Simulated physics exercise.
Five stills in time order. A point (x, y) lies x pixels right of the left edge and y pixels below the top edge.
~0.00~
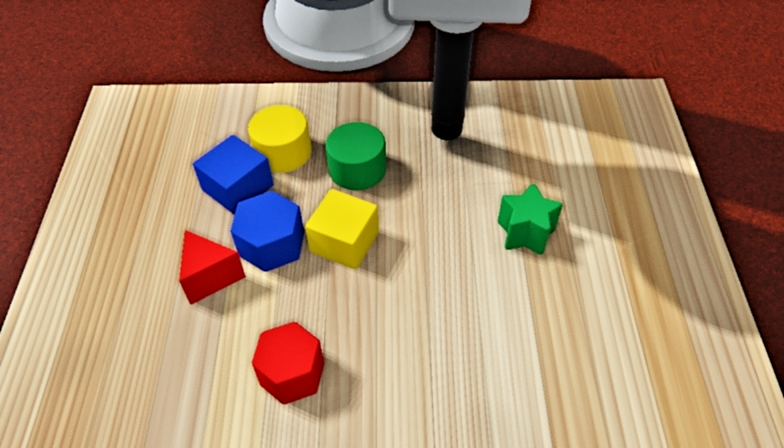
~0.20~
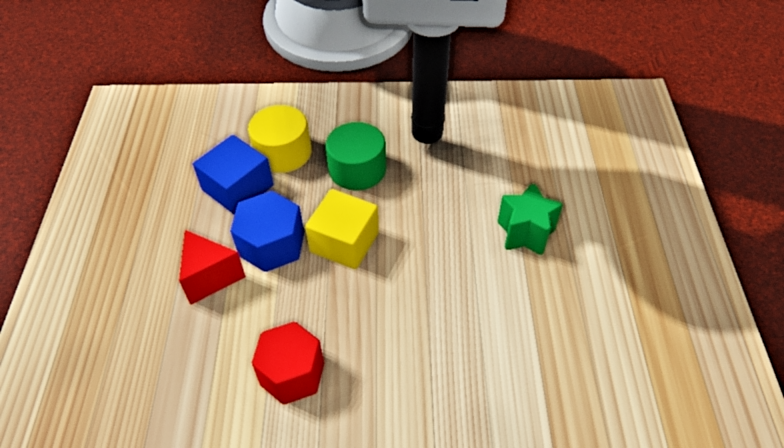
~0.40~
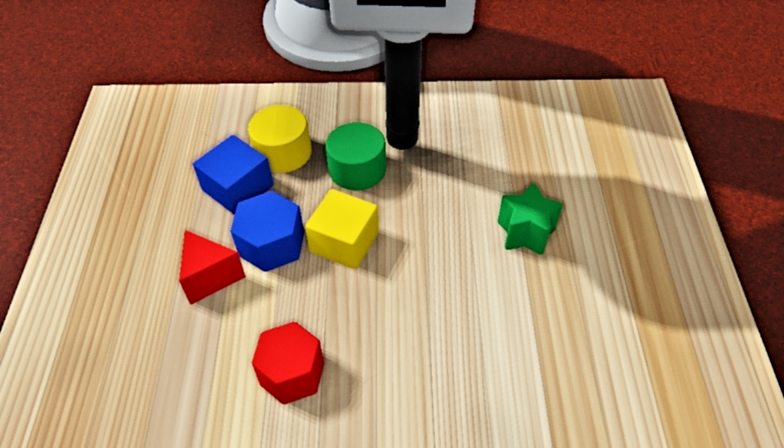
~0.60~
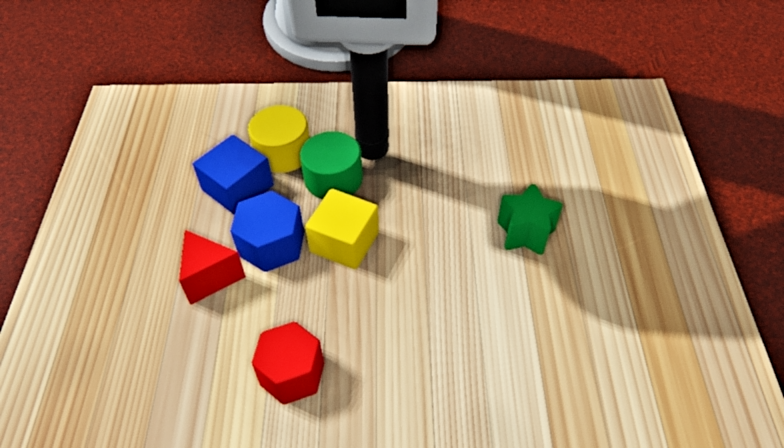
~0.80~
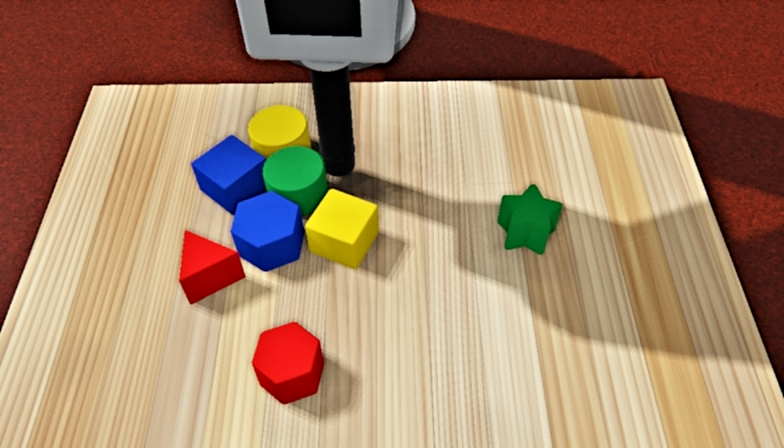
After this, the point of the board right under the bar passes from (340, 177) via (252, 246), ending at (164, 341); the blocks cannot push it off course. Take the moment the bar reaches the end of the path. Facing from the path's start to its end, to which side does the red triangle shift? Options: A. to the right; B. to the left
The answer is B.
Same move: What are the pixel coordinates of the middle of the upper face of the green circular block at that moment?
It should be at (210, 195) by then.
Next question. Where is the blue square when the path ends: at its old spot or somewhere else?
Put simply, it goes somewhere else.
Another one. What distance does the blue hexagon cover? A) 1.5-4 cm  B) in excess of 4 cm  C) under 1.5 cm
I'll go with B - in excess of 4 cm.
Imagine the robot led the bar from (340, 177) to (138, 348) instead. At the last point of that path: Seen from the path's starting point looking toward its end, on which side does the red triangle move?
Sideways, to the left.
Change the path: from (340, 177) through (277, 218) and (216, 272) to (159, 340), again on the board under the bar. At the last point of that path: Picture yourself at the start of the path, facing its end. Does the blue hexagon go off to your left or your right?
Answer: Left.
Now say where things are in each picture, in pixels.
Lower end of the bar at (447, 131), tops of blocks, red triangle at (201, 253), blue square at (230, 160), blue hexagon at (265, 217), green circular block at (356, 141), in the first picture.
Bar at (427, 134), blocks as before, in the second picture.
Bar at (402, 140), blocks as before, in the third picture.
Bar at (373, 150), green circular block at (330, 151), in the fourth picture.
Bar at (339, 166), red triangle at (201, 253), blue square at (228, 160), blue hexagon at (265, 217), green circular block at (294, 167), in the fifth picture.
On the path given first. One third of the way, bar at (279, 211); red triangle at (197, 260), turned 20° clockwise; blue square at (191, 156); blue hexagon at (243, 234), turned 50° anticlockwise; green circular block at (228, 186).
Two thirds of the way, bar at (218, 267); red triangle at (139, 334); blue square at (188, 154); blue hexagon at (184, 296), turned 60° anticlockwise; green circular block at (210, 195).
At the end, bar at (159, 332); red triangle at (85, 422); blue square at (188, 154); blue hexagon at (126, 370), turned 75° anticlockwise; green circular block at (210, 195).
